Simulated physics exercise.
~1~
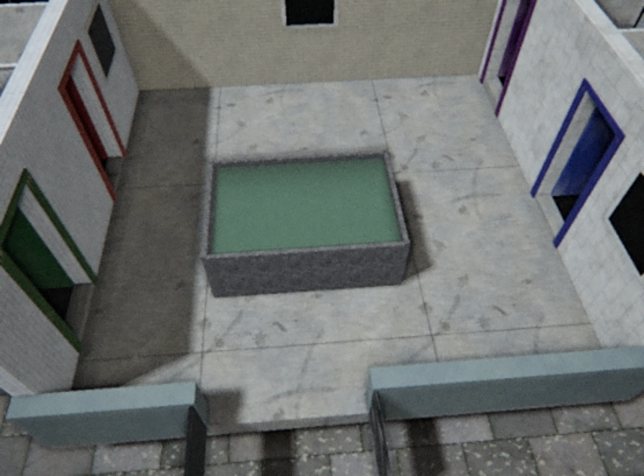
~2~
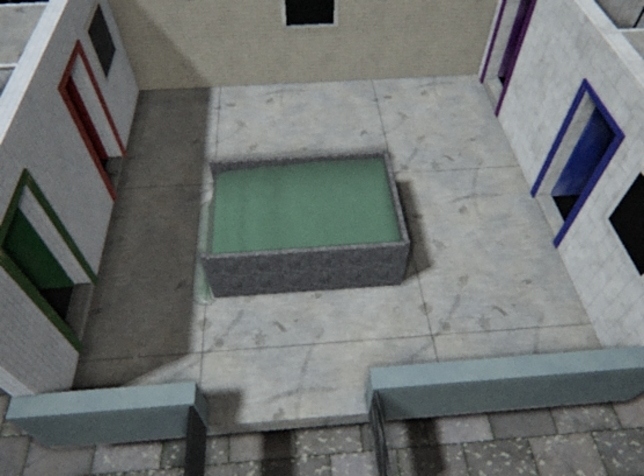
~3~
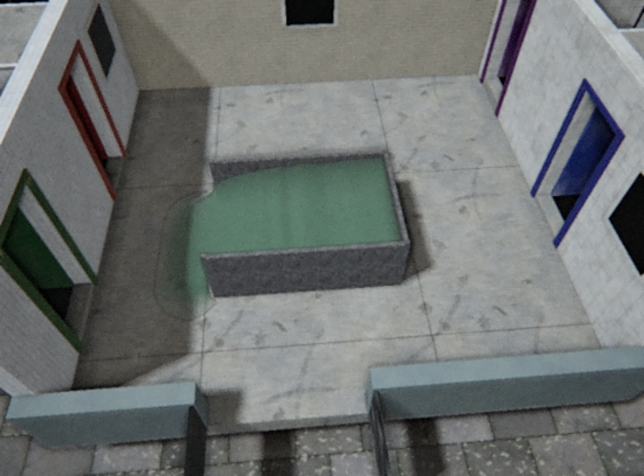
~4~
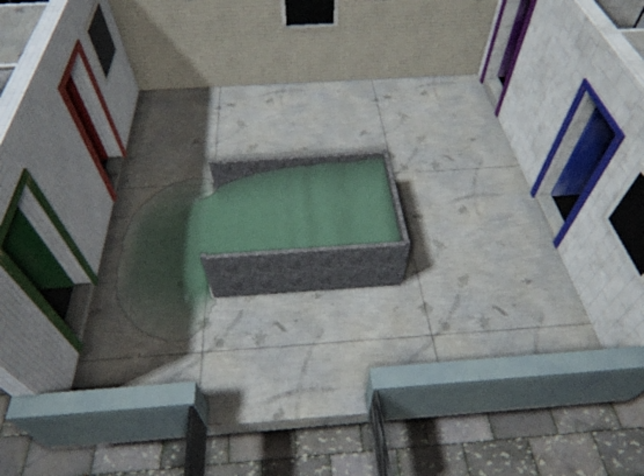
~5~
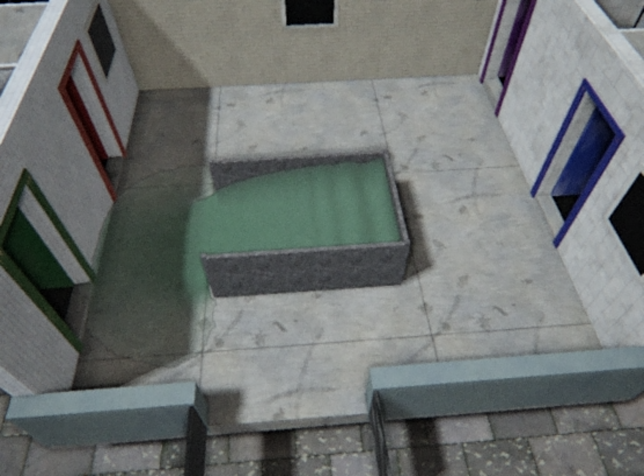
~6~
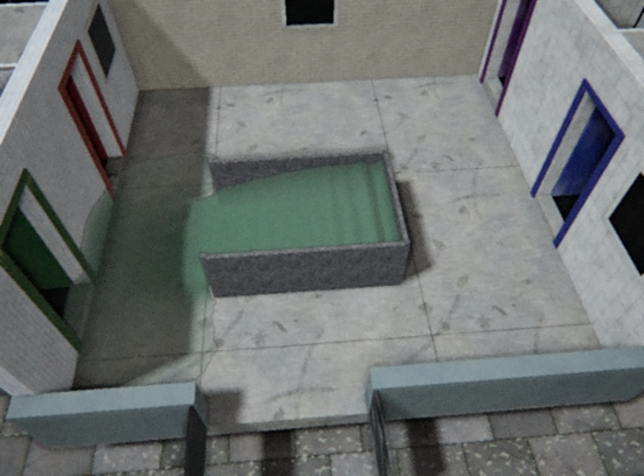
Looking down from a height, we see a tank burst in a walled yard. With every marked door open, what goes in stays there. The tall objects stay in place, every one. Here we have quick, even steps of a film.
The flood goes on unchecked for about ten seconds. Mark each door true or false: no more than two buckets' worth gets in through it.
Purple door: True, red door: False, blue door: False, green door: False.
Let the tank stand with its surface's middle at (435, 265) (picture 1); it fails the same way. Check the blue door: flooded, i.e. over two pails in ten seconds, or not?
As far as I can tell, blue stays within limits.
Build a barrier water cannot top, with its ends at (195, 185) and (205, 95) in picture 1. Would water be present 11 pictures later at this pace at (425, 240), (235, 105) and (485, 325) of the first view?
Taking the points in turn, they are high and dry, high and dry and high and dry.
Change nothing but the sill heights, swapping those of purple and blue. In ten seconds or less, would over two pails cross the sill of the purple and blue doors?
Taking them one by one, the purple door door gets past it while the blue door one remains short of it.
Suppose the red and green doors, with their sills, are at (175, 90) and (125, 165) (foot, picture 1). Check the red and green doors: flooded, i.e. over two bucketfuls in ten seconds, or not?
Well, the red one crosses the threshold, while the green one crosses the threshold.
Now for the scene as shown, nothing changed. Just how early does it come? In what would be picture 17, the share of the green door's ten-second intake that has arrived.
Around 60 in a hundred.
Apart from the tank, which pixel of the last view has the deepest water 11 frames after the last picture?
Deepest spot: Near (70, 402).
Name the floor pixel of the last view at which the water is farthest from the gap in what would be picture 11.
Best guess: Near (136, 109).
A moment on, water covers 20 % of the floor; the purple door not reached, the red door over two buckets in, the blue door not reached, the green door far over two buckets in.
Next, water covers 30 % of the floor; the purple door not reached, the red door far over two buckets in, the blue door not reached, the green door far over two buckets in.
Then, water covers 55 % of the floor; the purple door not reached, the red door far over two buckets in, the blue door not reached, the green door far over two buckets in.
Later, water covers 90 % of the floor; the purple door wet at the sill, nothing in, the red door far over two buckets in, the blue door wet at the sill, nothing in, the green door far over two buckets in.
In the end, water covers 100 % of the floor; the purple door wet at the sill, nothing in, the red door far over two buckets in, the blue door over two buckets in, the green door far over two buckets in.
